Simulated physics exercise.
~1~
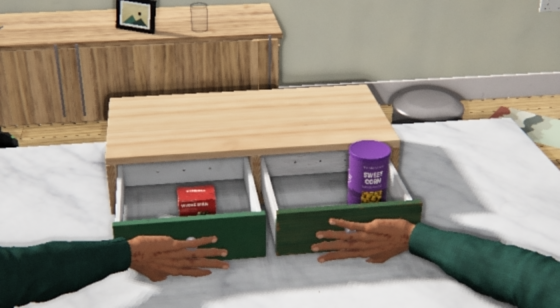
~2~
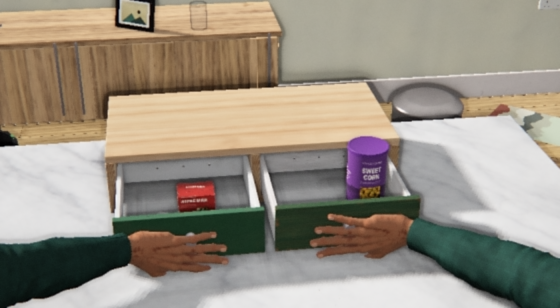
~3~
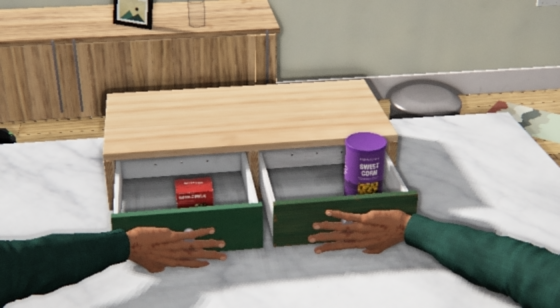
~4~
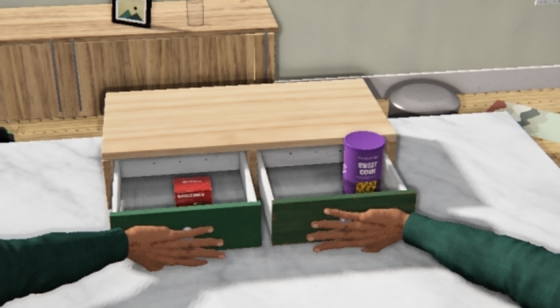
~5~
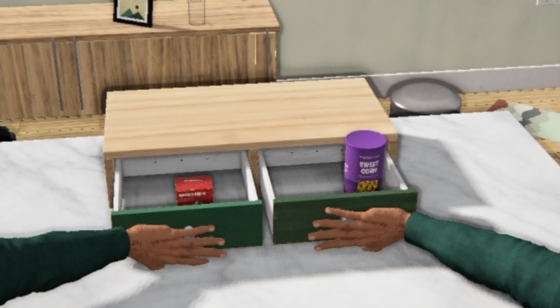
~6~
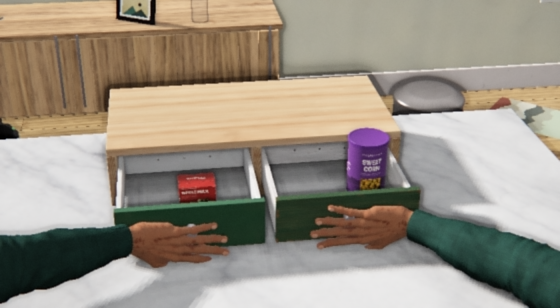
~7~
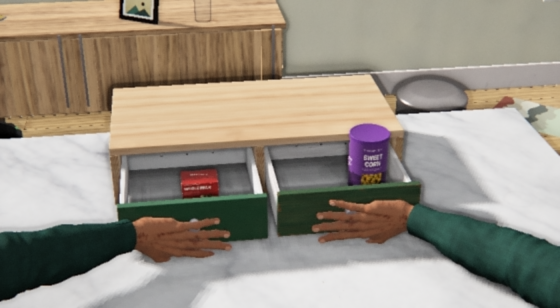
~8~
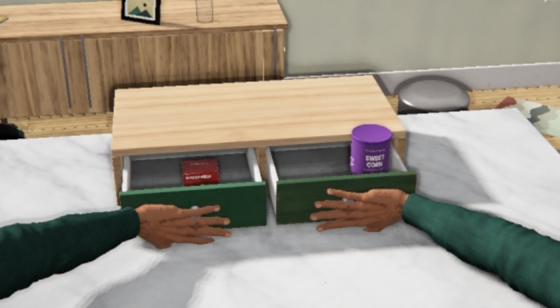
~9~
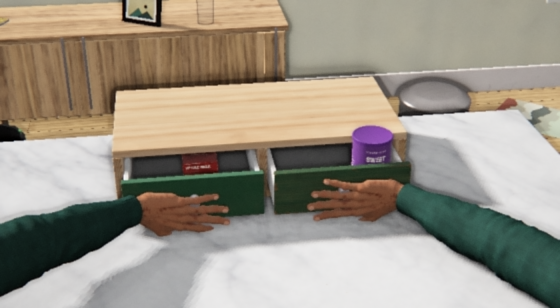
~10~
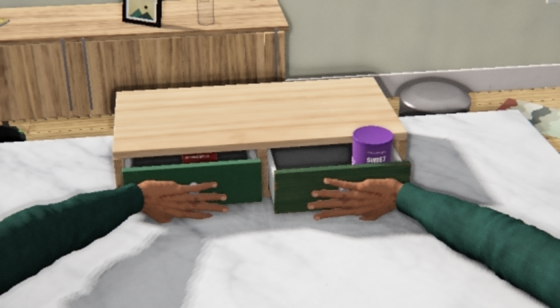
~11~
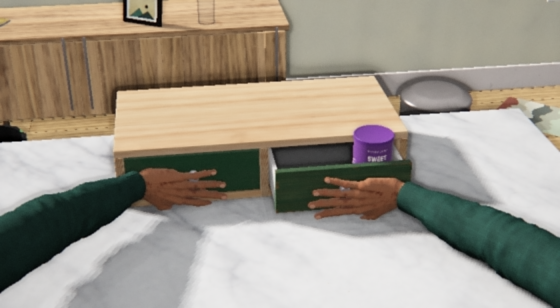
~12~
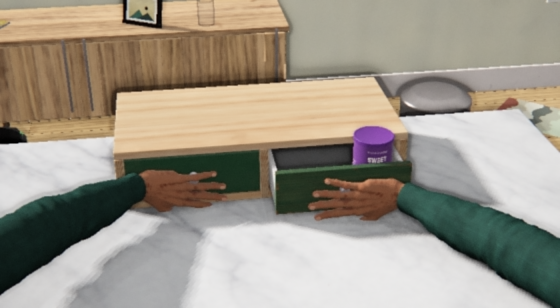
Two green-fronted drawers, one holding a red carton and the other a tall purple can, sat open until a pair of hands pushed them in together; the left one shut flush, hiding the carton, while the right stayed ajar with the can poking up.
